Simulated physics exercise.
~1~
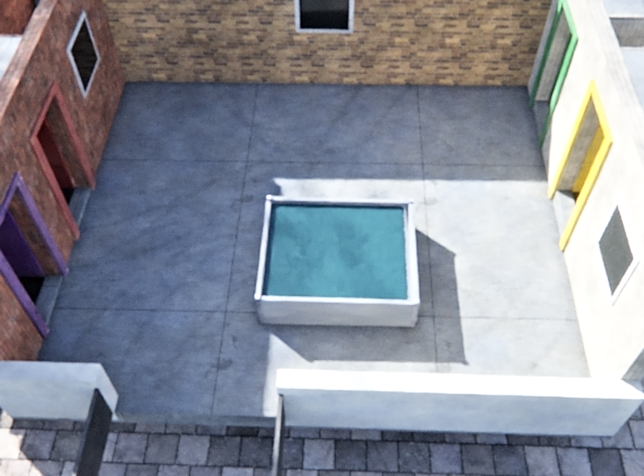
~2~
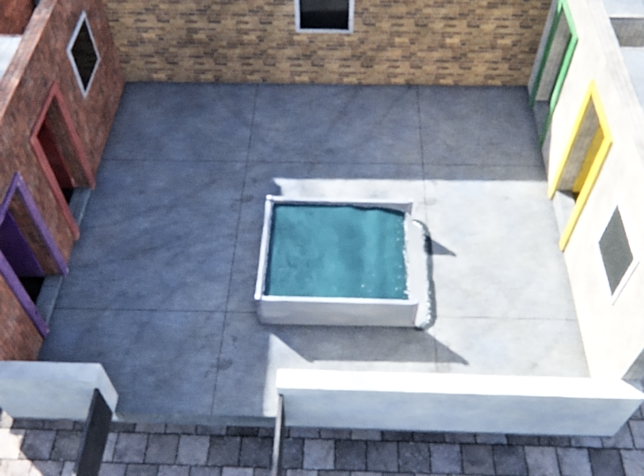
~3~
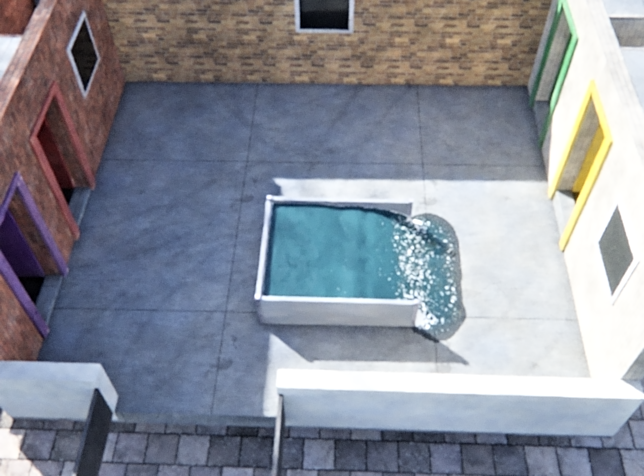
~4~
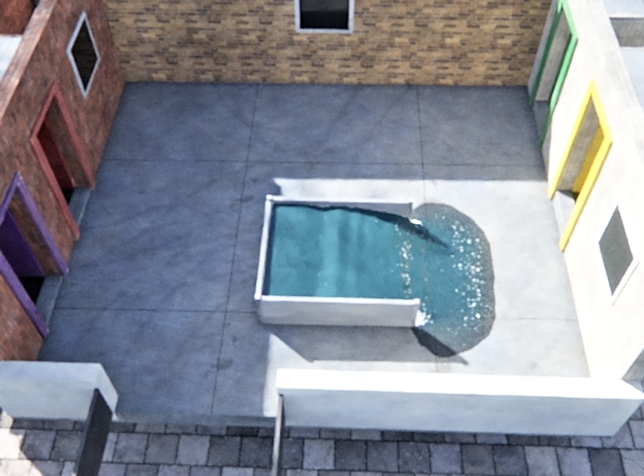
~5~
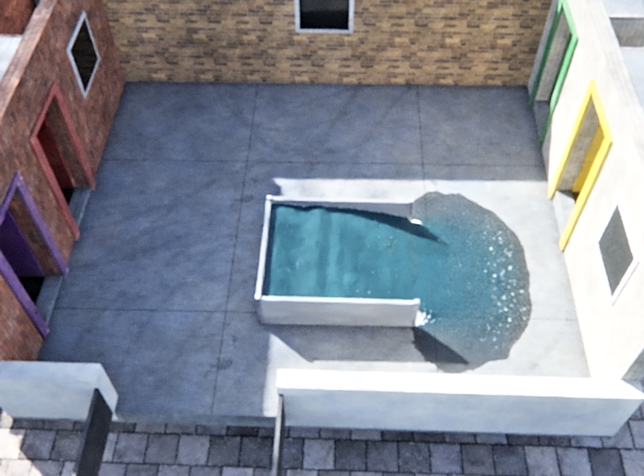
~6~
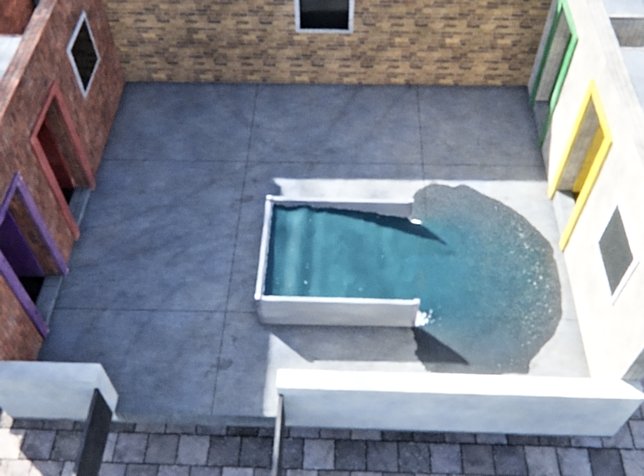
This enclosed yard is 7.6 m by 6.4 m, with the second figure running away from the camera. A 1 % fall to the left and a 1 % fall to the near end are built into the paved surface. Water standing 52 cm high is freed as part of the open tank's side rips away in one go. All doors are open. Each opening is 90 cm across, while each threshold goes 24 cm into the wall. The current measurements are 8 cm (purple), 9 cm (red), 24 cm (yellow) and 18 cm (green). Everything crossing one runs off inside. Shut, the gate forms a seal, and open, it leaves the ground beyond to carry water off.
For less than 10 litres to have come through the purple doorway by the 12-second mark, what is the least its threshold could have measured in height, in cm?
6.5 cm or so.
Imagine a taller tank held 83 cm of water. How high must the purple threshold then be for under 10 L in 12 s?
Step height: Approx. 13.0 cm.
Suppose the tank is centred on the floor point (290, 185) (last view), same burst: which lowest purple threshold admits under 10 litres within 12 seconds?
It should be around 6.5 cm high.
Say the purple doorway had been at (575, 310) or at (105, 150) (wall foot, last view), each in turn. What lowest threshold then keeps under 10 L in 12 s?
In turn: About 23 cm, about 5.5 cm.
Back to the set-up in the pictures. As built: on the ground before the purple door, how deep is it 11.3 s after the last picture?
It comes to about 5.5 centimetres deep.
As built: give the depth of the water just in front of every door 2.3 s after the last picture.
Door by door in centimetres - purple 0, red 0, yellow 18, green 7.
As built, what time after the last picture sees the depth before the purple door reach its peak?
5.5 s.
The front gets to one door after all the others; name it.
Coming last is the red one.
Then, 0.7 s after the last picture water covers 20 % of the floor, deepest (28 cm) near (559, 292); it has not reached the purple door.
Then, 2.3 s after the last picture water covers 25 % of the floor, deepest (30 cm) near (596, 408); it has not reached the purple door.
Then, 11.3 s after the last picture water covers 95 % of the floor, deepest (10 cm) near (69, 262); 5 cm at the purple door, 3 litres in over its 8 cm threshold.
At the purple door as built, the water peaked near 10 cm, 5.3 s after the last picture.
With a threshold of 5.5 cm, 21 litres would have come in within the 12 s; with 7.5 cm, 5 litres. So under 10 litres takes about 6.5 cm.
